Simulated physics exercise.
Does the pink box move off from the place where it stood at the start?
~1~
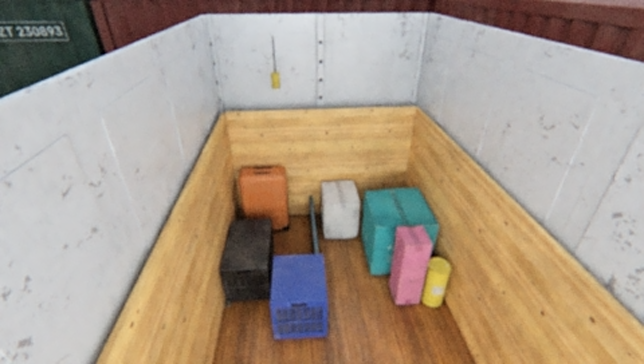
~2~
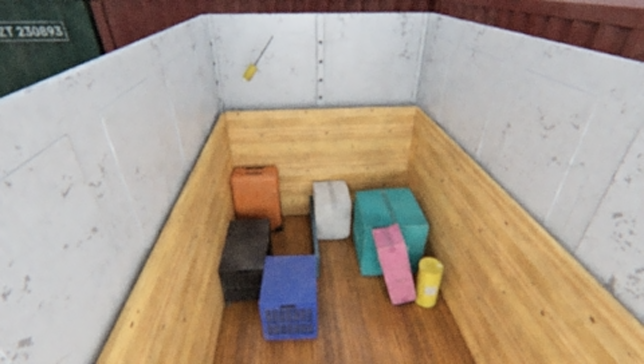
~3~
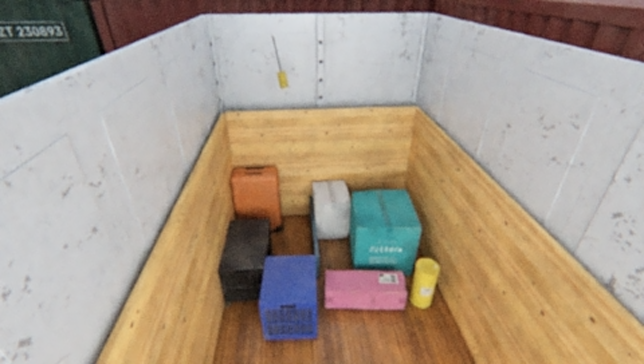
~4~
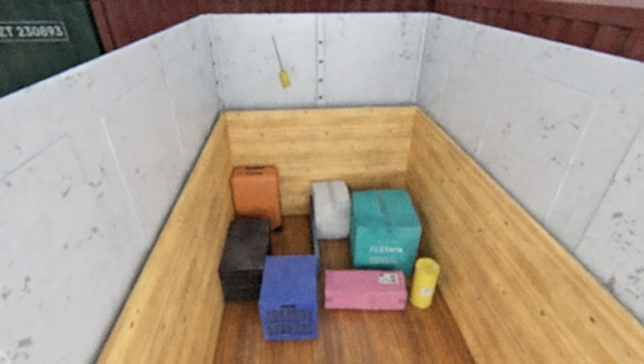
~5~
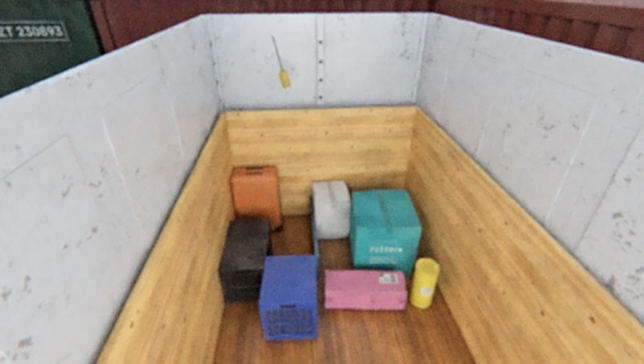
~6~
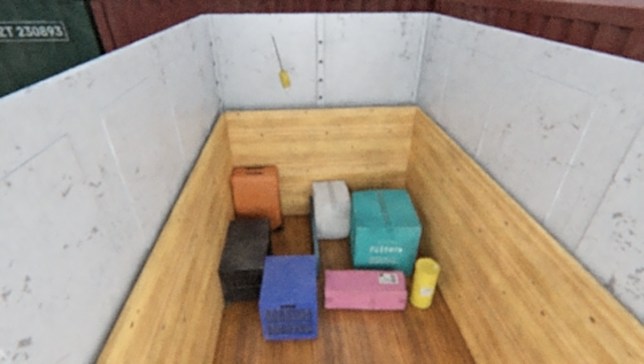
Yes, the pink box leaves its place. It leans to the left, tips over and ends up lying on its side in front of the turquoise box.
